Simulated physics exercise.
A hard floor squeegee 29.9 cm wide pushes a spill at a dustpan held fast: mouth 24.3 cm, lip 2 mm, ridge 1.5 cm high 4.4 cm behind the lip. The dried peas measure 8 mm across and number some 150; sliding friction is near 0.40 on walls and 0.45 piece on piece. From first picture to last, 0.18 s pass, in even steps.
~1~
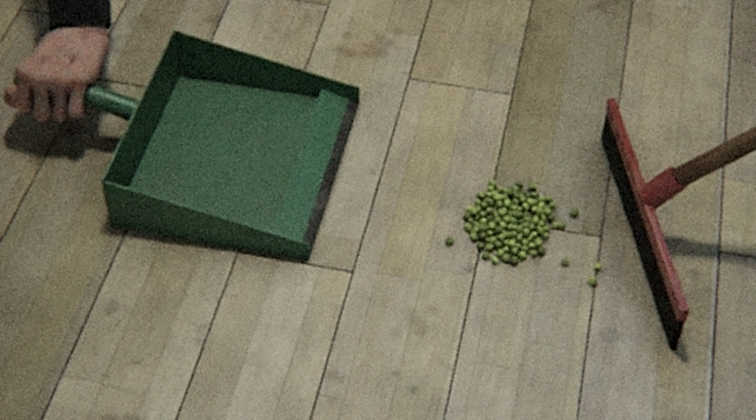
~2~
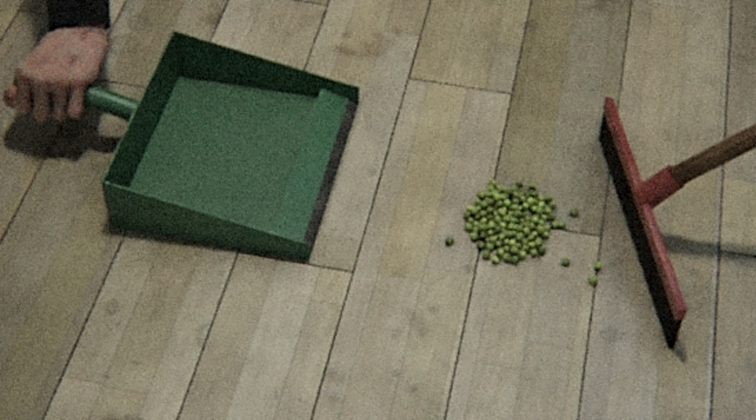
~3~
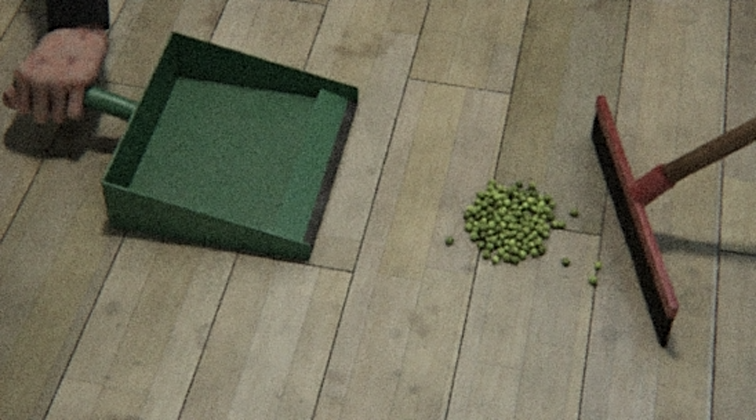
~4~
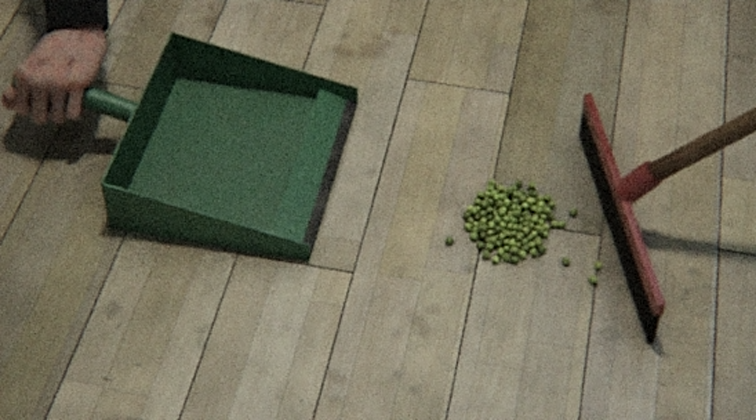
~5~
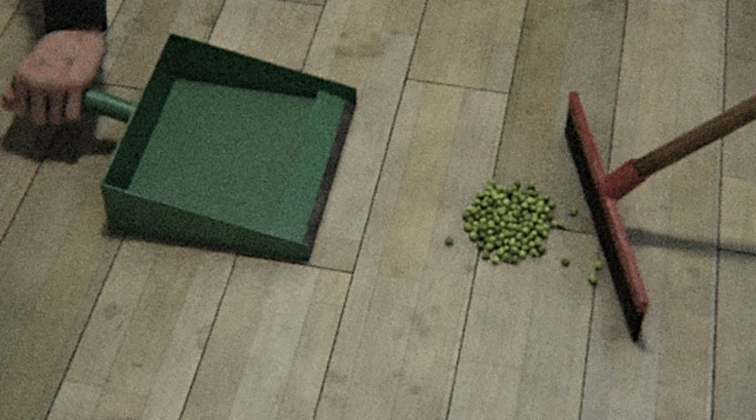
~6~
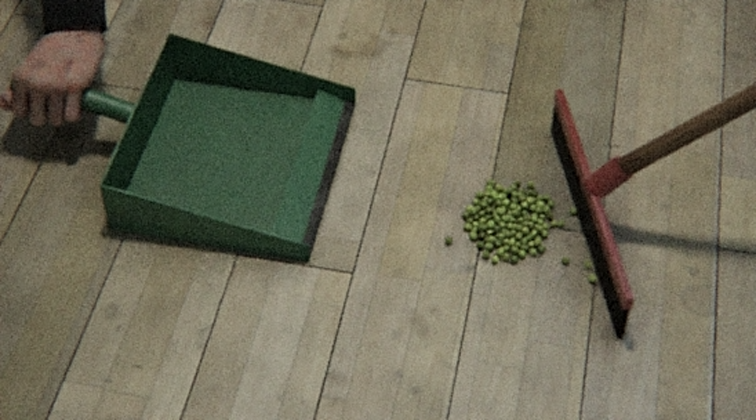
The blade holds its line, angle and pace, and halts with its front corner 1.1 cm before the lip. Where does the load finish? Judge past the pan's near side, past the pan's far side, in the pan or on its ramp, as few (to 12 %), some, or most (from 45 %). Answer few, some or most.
Near side: Some, far side: Few, pan: Few.
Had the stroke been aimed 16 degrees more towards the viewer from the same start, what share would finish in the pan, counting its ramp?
In that case some 0 per cent.
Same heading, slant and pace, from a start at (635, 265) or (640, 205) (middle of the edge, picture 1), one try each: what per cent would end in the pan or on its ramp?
About 0 and 0 per cent.
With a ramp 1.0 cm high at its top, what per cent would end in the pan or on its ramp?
Then about 0 per cent.
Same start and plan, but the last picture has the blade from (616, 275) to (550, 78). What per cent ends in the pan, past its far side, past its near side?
Pan 0, far 0, near 5.
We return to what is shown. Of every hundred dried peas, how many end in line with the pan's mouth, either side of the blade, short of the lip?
Some 80 per cent.
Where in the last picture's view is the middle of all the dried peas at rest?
Near (346, 217).
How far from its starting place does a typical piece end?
Roughly 18 cm.
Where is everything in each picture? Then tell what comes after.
The first picture shows blade from (682, 315) to (611, 108), moved 0.0 cm, 0 of the pieces shifted so far; middle of the pieces at (510, 217); pan at (223, 159).
The second picture shows blade from (680, 314) to (608, 107), moved 0.3 cm, 0 of the pieces shifted so far; middle of the pieces at (510, 217).
The third picture shows blade from (672, 312) to (600, 105), moved 1.1 cm, 0 of the pieces shifted so far; middle of the pieces at (510, 217).
The fourth picture shows blade from (658, 309) to (588, 104), moved 2.4 cm, 0 of the pieces shifted so far; middle of the pieces at (510, 217).
The fifth picture shows blade from (643, 306) to (573, 101), moved 4.0 cm, 0 of the pieces shifted so far; middle of the pieces at (509, 216).
The sixth picture shows blade from (627, 303) to (559, 99), moved 5.5 cm, 1 of the pieces shifted so far; middle of the pieces at (509, 216); pan at (221, 161).
Then, 0.25 s after the last picture, middle of the blade 17 cm from the lip; 0 % over the lip, far side 0 %, near side 0 %.
Then, 0.42 s after the last picture, middle of the blade 10 cm from the lip; 0 % over the lip, far side 0 %, near side 10 %.
Then, 0.71 s after the last picture, middle of the blade 6 cm from the lip; 0 % over the lip, far side 0 %, near side 15 %.
In the end, near side 15 %, far side 0 %, pan 0 %, in front of the lip or behind the blade 80 %.
